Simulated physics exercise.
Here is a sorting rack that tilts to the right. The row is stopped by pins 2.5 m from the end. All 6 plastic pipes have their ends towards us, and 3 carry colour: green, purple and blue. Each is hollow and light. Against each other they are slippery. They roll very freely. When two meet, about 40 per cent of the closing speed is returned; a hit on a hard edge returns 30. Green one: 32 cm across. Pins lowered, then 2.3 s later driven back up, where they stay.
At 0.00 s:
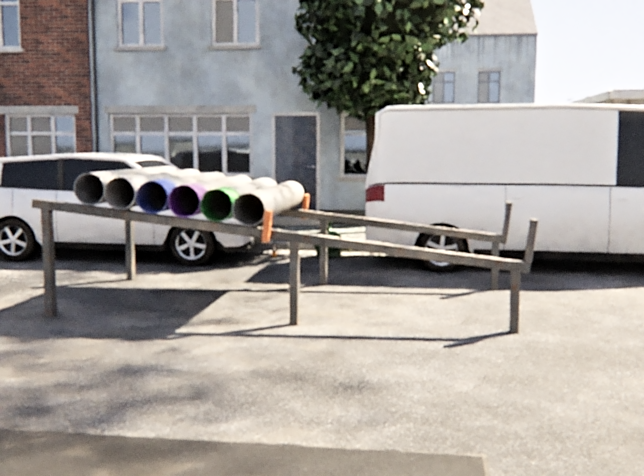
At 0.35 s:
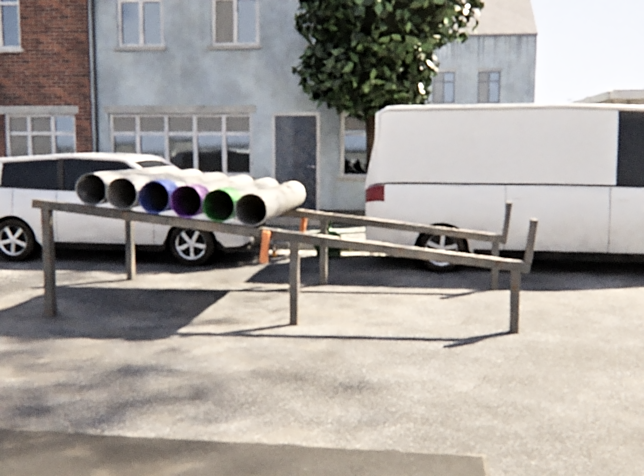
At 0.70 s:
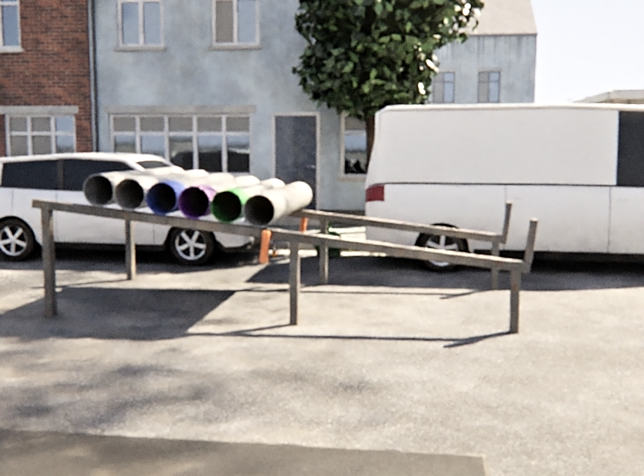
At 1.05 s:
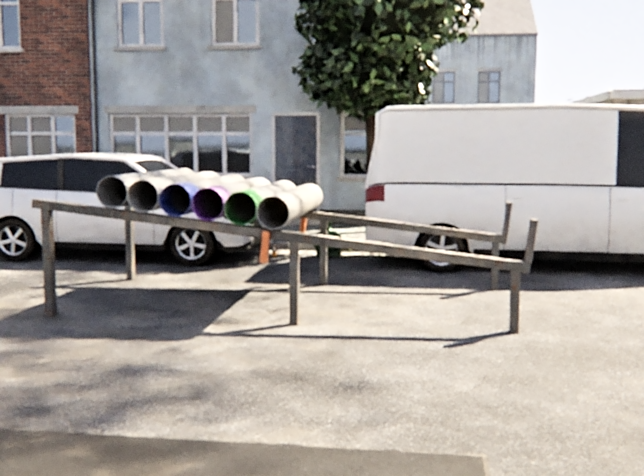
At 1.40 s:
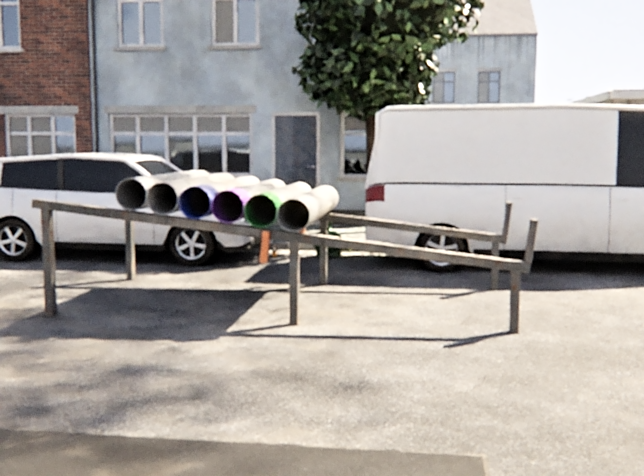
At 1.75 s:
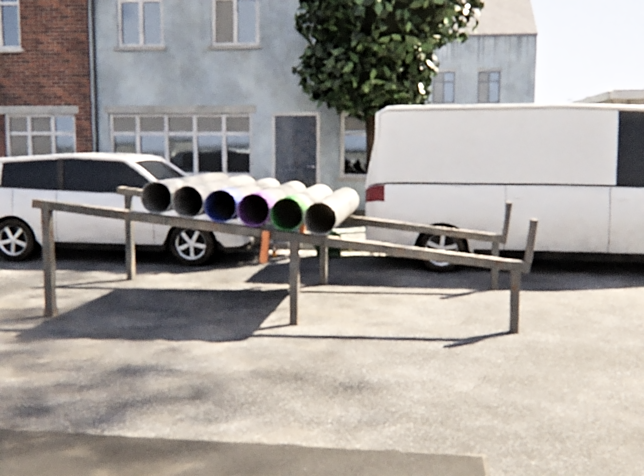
Six pipes, some with purple, blue and green insides, rolling slowly rightward together down a sloping rack after orange pins lower.
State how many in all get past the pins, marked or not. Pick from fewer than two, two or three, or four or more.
The number is four or more.
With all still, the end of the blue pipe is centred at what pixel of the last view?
I'd say somewhere close to (405, 229).
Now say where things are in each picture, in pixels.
In the first picture, green at (216, 205), purple at (184, 201), blue at (152, 197); pins up; the rack falls 6°.
In the second picture, green at (218, 206), purple at (186, 202), blue at (154, 198); pins down.
In the third picture, green at (226, 207), purple at (194, 203), blue at (162, 199); pins down; the first has rolled 10 cm.
In the fourth picture, green at (240, 208), purple at (208, 204), blue at (175, 200); pins down; the first has rolled 25 cm.
In the fifth picture, green at (260, 211), purple at (227, 207), blue at (195, 203); pins down; the first has rolled 45 cm.
In the sixth picture, green at (287, 214), purple at (253, 210), blue at (221, 206); pins down; the first has rolled 70 cm.
After 2.0 s, green is on the rails, 40 cm below the pins, rolling right; purple is on the rails, 5 cm below the pins, rolling right; blue is on the rails, 25 cm above the pins, rolling right; 3 through so far.
After 2.1 s, green is on the rails, 50 cm below the pins, rolling right; purple is on the rails, 15 cm below the pins, rolling right; blue is on the rails, 15 cm above the pins, rolling right; 3 through so far.
After 2.2 s, green is on the rails, 60 cm below the pins, rolling right; purple is on the rails, 25 cm below the pins, rolling right; blue is on the rails, 5 cm above the pins, rolling right; 3 through so far.
After 2.4 s, green is on the rails, 80 cm below the pins, rolling right; purple is on the rails, 50 cm below the pins, rolling right; blue is on the rails, 15 cm below the pins, rolling right; 4 through so far.
At rest (4.0 s), green is on the rails, 195 cm below the pins; purple is on the rails, 160 cm below the pins; blue is on the rails, 130 cm below the pins; 4 through so far.
